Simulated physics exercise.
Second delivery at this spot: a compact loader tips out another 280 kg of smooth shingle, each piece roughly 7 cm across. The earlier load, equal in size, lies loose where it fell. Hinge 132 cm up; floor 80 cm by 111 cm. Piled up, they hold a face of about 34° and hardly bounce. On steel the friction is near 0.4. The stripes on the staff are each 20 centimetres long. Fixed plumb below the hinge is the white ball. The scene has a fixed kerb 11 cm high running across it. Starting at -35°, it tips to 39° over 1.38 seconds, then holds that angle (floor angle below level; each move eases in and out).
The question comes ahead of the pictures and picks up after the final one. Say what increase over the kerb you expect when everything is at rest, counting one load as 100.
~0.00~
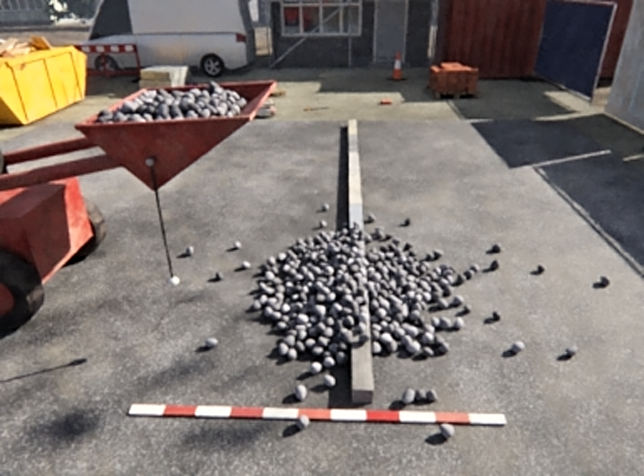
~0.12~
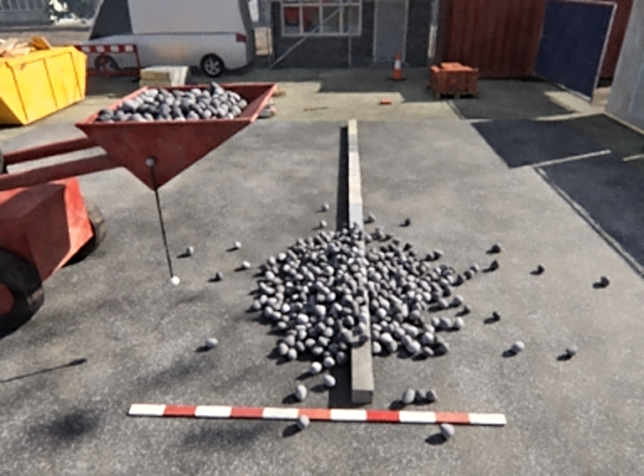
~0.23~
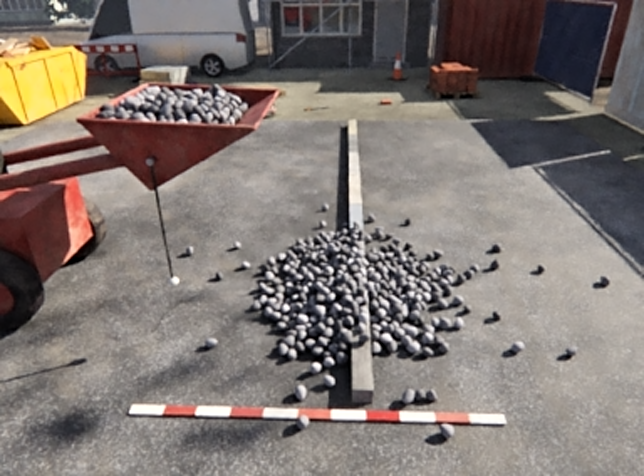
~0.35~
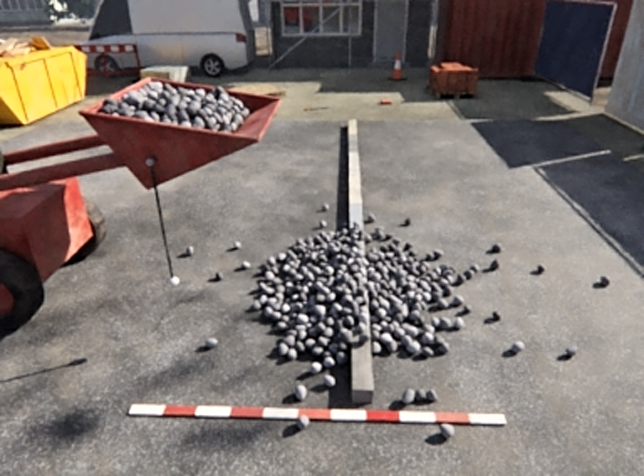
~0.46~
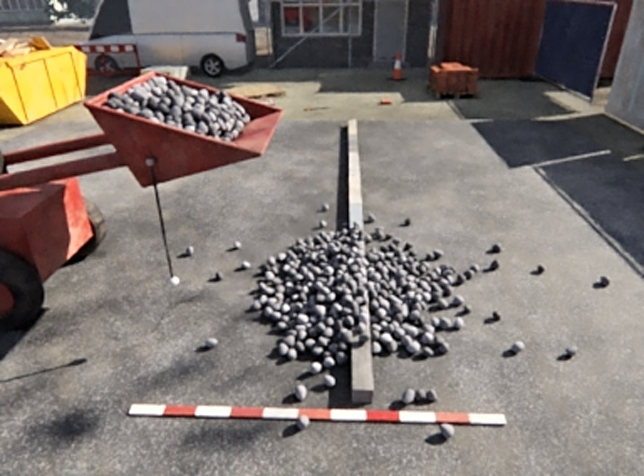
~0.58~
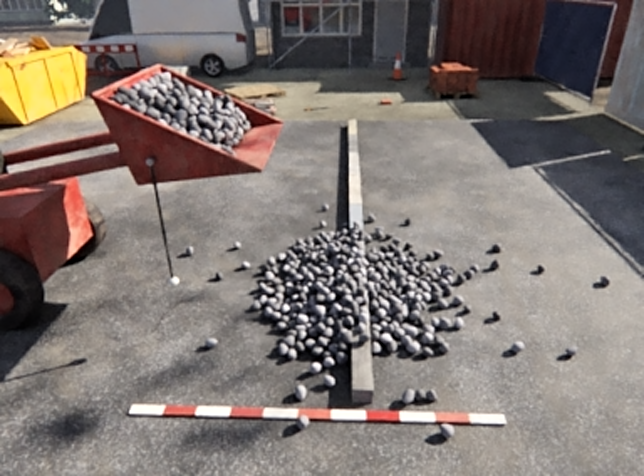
Some 6 per cent is added.
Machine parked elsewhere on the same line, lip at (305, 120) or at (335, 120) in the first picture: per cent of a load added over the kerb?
About 45 per cent from the first spot and 75 per cent from the second.
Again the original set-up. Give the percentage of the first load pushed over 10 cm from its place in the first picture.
The answer is about 10 per cent.
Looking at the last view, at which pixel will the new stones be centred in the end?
The centre sits about (304, 275).
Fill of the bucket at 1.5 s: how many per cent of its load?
It holds some 35 percent.
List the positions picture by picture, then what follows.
In the first frame, the bucket is at -35°, its lip at (250, 118); the top of the load is at (194, 97). The earlier load is highest near (352, 262), 22 cm above ground level, 68 % on this side of the kerb, 32 % over the kerb.
In the second frame, the bucket is at -34°, its lip at (252, 121); the top of the load is at (184, 98); the stones move at 0.1 m/s on average.
The third frame shows lip at (255, 129), floor tilted -29°, highest stones at (171, 95); the stones move at 0.2 m/s on average.
In the fourth frame, the bucket is at -23°, its lip at (258, 140); the top of the load is at (151, 92); the stones move at 0.2 m/s on average.
In the fifth frame, the bucket is at -15°, its lip at (261, 155); the top of the load is at (152, 87); the stones move at 0.3 m/s on average.
The sixth frame shows lip at (261, 171), floor tilted -7°, highest stones at (156, 83); the stones move at 0.3 m/s on average.
After 1.0 s the floor is at 27°; in per cent of one load, 98 in the bucket, 70 on this side of the kerb, 32 over the kerb; the foremost stones are at (523, 289).
After 1.5 s the floor is at 39°; in per cent of one load, 34 in the bucket, 133 on this side of the kerb, 32 over the kerb; the foremost stones are at (523, 289).
After 1.8 s the floor is at 39°; in per cent of one load, 1 in the bucket, 166 on this side of the kerb, 34 over the kerb; the foremost stones are at (523, 289).
After 4.4 s the floor is at 39°; in per cent of one load, 0 in the bucket, 161 on this side of the kerb, 39 over the kerb; the foremost stones are at (523, 289). Net gain over the kerb, 6.
